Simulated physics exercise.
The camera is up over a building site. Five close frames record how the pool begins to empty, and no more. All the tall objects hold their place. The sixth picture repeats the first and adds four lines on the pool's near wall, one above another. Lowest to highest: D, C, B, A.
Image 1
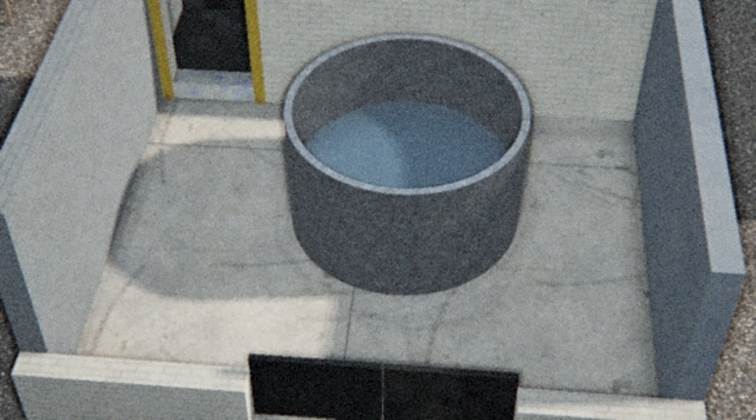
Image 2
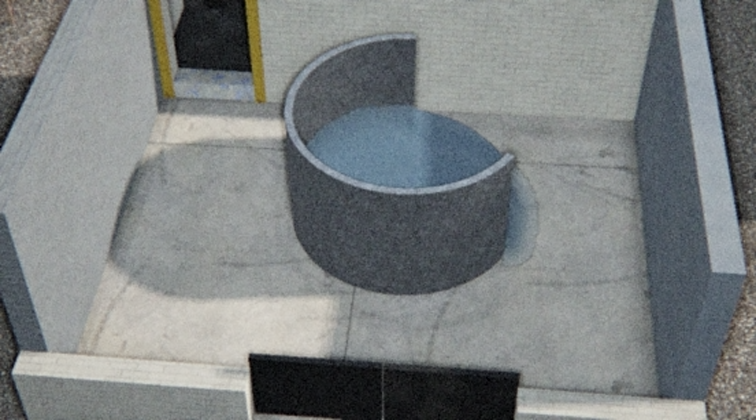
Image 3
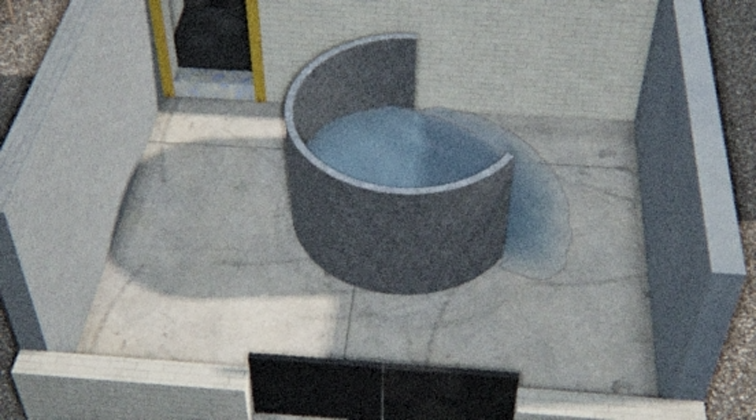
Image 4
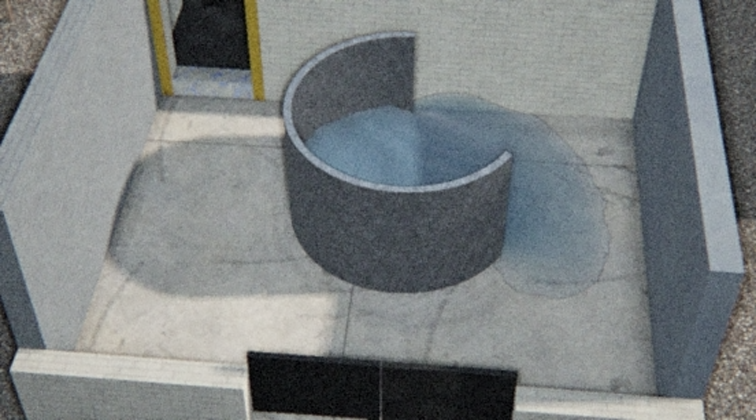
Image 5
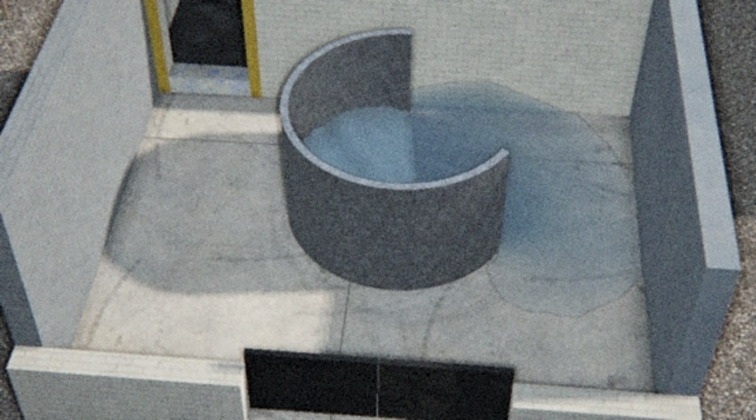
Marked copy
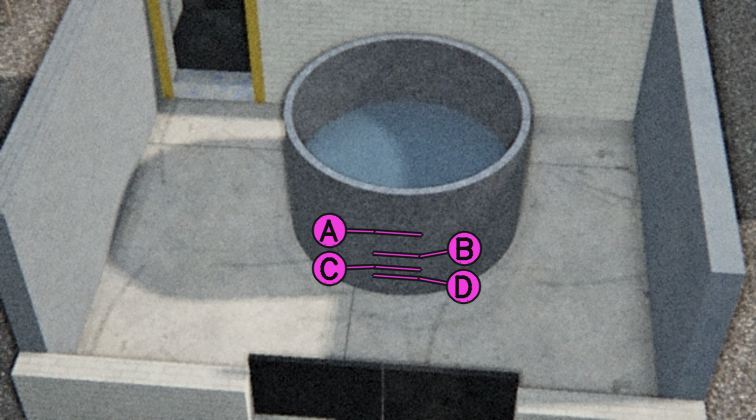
Water pours out of the round tank's open right side and spreads across the walled yard.
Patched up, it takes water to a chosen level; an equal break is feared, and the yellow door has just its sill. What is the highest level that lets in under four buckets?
Take A.
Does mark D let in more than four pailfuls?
No, not at all.
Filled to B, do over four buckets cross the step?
No, not at all.
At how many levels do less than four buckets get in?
All of the four.
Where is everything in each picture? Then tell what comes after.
Water in the pool at rest, its middle at (406, 170); foot of the yellow doorway at (215, 100); shut gate at (383, 374).
Water covers 3 % of the ground and shows as far out as (530, 221).
Water covers 9 % of the ground and shows as far out as (536, 272).
Water covers 15 % of the ground and shows as far out as (586, 278).
Water covers 23 % of the ground and shows as far out as (609, 291).
On the marked copy, A at (397, 233); B at (397, 254); C at (396, 268); D at (396, 276); from the bottom up D, C, B, A.
For mark A, a splash gets over, under a bucket.
For mark B, nothing gets over.
For mark C, nothing gets over.
For mark D, nothing gets over.
